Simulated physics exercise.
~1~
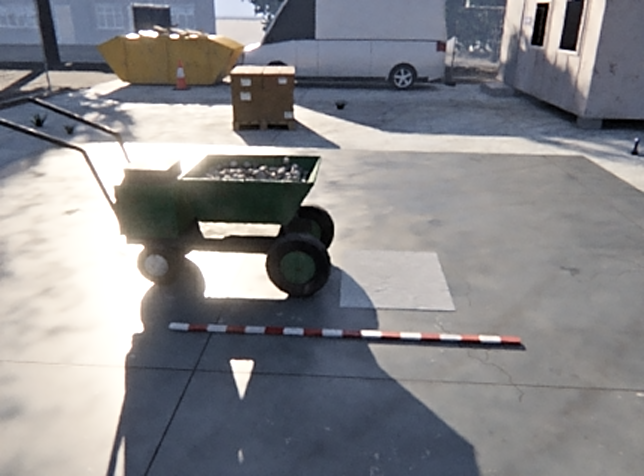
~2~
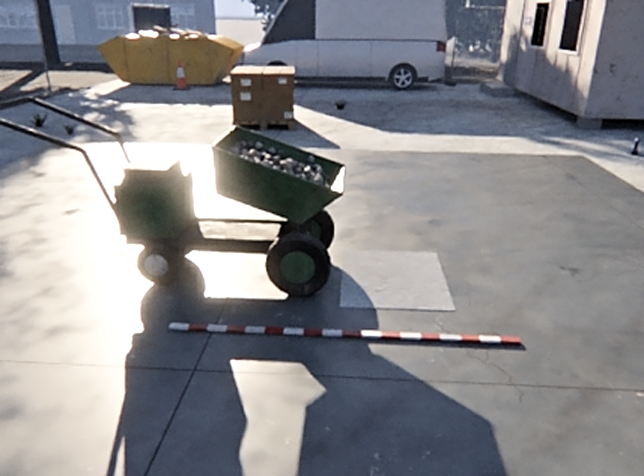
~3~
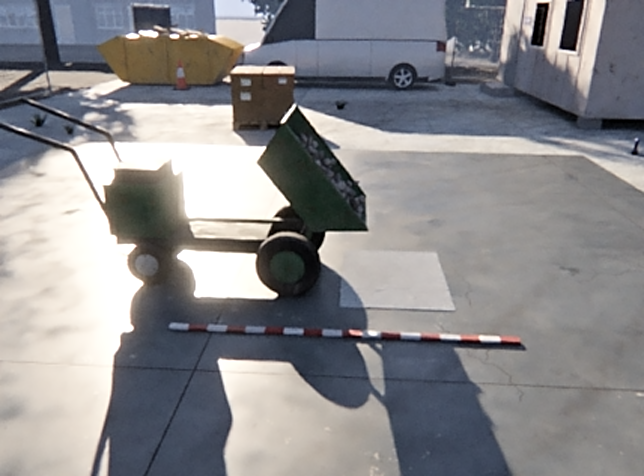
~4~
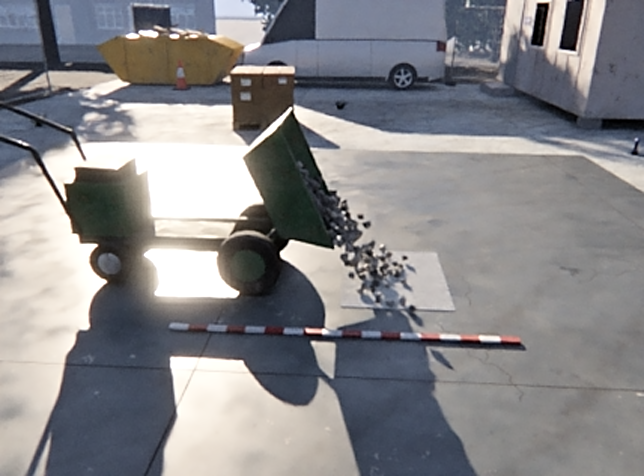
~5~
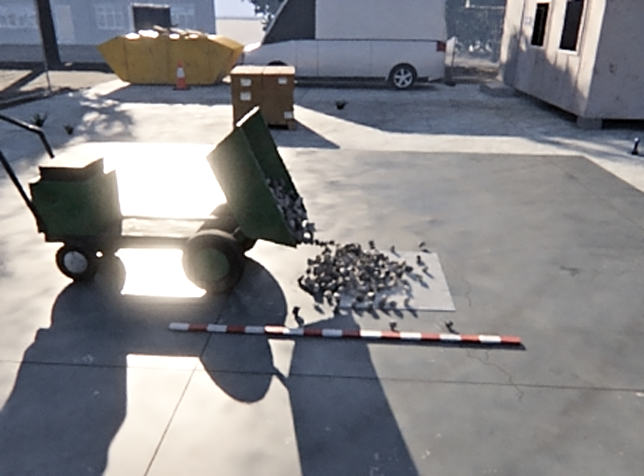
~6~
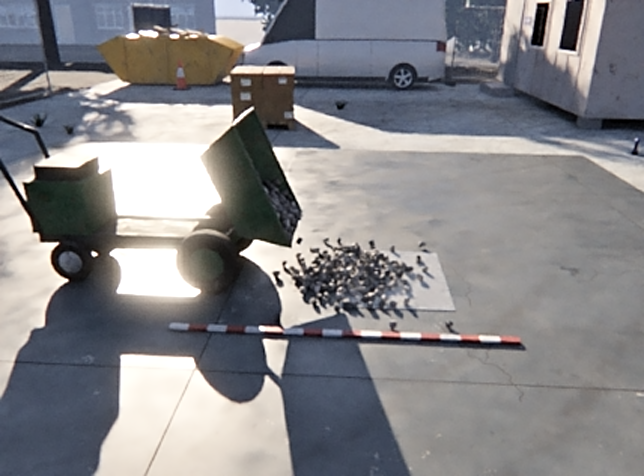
On a sunlit concrete yard, a green wheeled barrow tips its tray of grey stones steeply to the right while rolling left, and the stones spill into a scattered heap partly covering a pale sheet behind a red-and-white staff, with many still in the raised tray.
